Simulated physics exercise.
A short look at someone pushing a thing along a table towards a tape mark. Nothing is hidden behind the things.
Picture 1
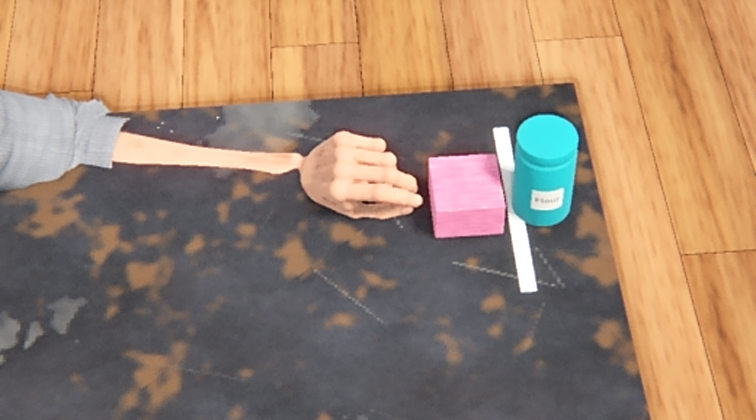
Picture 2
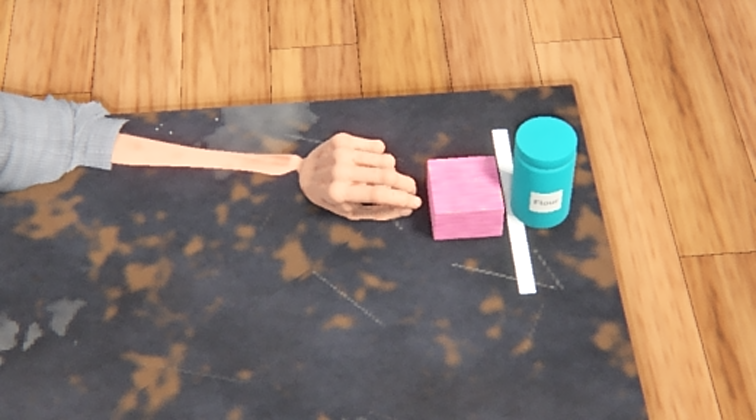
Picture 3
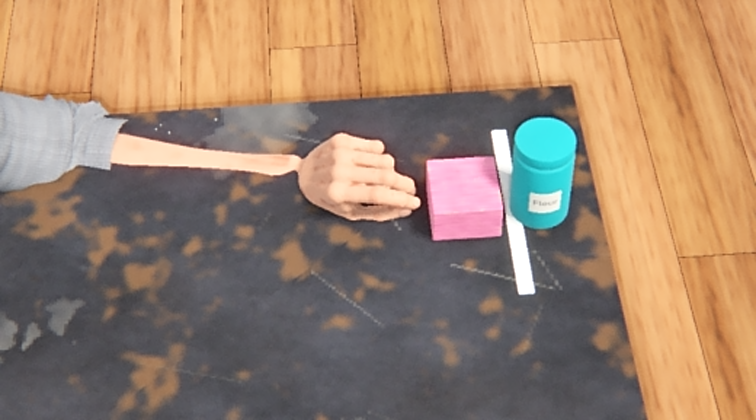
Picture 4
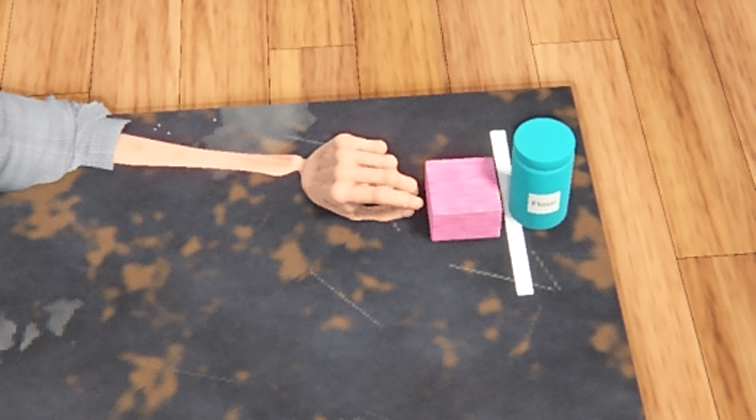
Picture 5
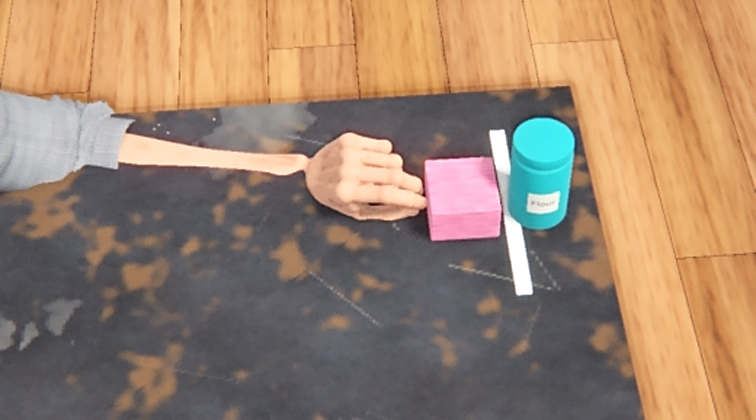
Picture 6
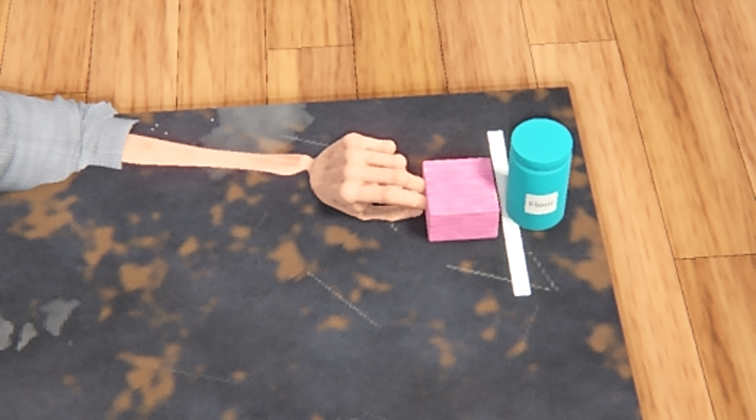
A hand inches right until its fingers meet a pink block beside a white strip.
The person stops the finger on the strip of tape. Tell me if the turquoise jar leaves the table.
In the end the turquoise jar falls off the table.
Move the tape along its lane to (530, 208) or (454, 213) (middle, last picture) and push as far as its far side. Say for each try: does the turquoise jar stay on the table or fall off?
The turquoise jar falls off the table; does not fall.
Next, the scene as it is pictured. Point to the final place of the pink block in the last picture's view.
Its middle is close to (551, 193).
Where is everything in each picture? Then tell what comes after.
The first picture shows turquoise jar (544, 171); pink block (466, 196).
The second picture shows turquoise jar (543, 173); pink block (465, 198).
The third picture shows turquoise jar (542, 173); pink block (464, 198).
The fourth picture shows turquoise jar (541, 175); pink block (463, 199).
The fifth picture shows turquoise jar (540, 175); pink block (462, 199).
The sixth picture shows turquoise jar (538, 175); pink block (460, 199).
Then, 1.02 s later than the last frame, turquoise jar tilted by 20° near (632, 175).
Then, 1.28 s later than the last frame, turquoise jar dropping near (670, 318).
When it is over, the turquoise jar drops to the floor.
